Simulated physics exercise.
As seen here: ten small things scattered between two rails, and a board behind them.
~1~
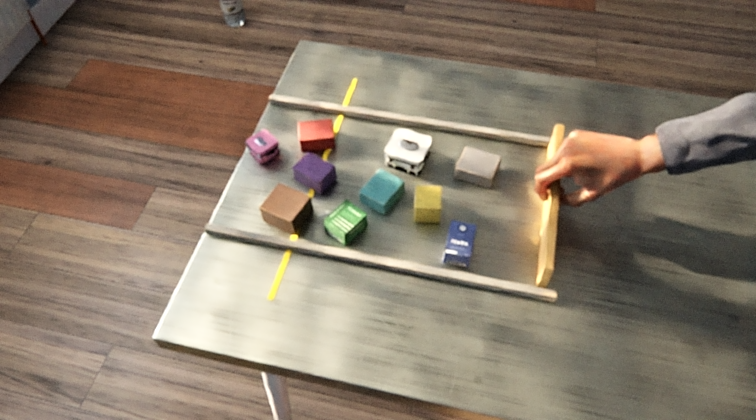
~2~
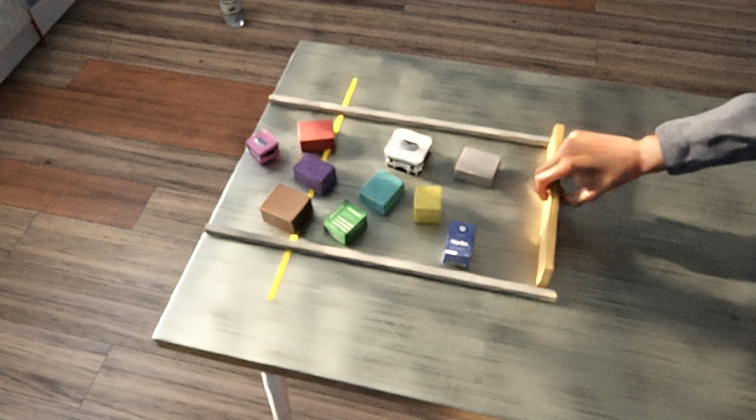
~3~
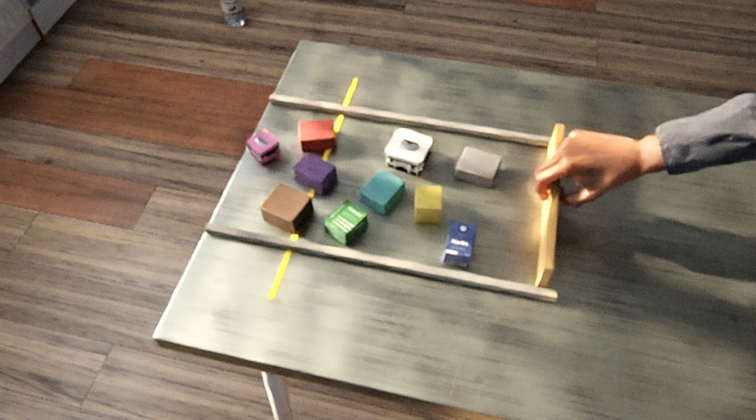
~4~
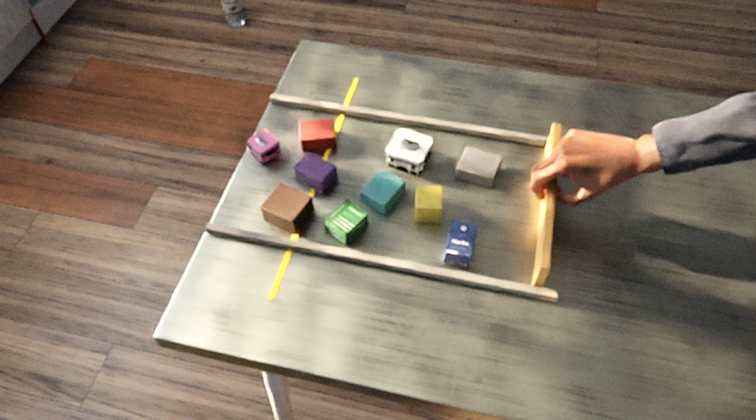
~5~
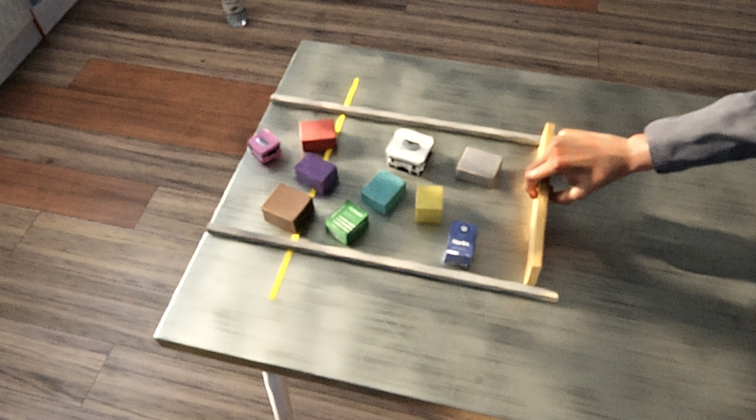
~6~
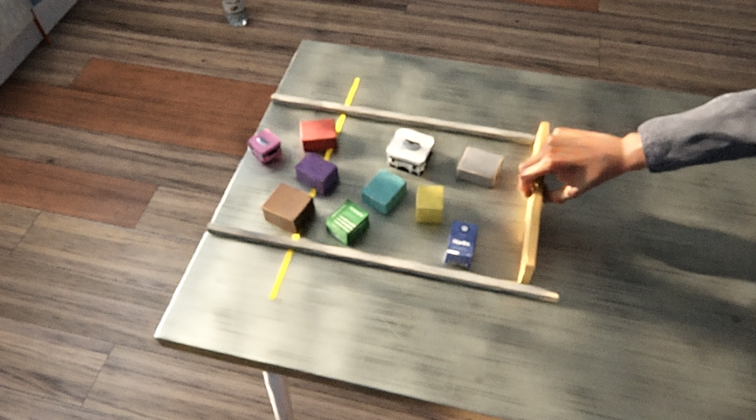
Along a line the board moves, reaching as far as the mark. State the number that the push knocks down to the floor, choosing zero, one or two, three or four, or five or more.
The number knocked down is one or two.
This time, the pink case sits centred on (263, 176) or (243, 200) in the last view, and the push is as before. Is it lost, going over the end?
The pink case stays on; comes down.
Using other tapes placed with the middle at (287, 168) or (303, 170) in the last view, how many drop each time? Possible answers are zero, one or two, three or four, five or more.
So for the first place I'd say more than four, and for the second either three or four.
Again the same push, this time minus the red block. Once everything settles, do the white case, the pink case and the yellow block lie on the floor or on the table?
The white case remains - the pink case ends up below - the yellow block remains.
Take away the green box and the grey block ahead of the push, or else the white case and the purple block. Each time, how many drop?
0, then 0.
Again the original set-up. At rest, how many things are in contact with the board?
Count recorded: 3.
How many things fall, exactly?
Altogether the count is 2.
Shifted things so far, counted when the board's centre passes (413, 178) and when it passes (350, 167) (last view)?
The counts are 5 and 10.
Early on, none off yet; pink case at rest near (266, 147); red block at rest near (319, 135); brown block at rest near (289, 209).
A while later, none off yet; pink case at rest near (266, 147); red block travelled a little near (306, 131); brown block at rest near (289, 209).
Finally, the number that fall off is one or two; lost, red block and pink case.
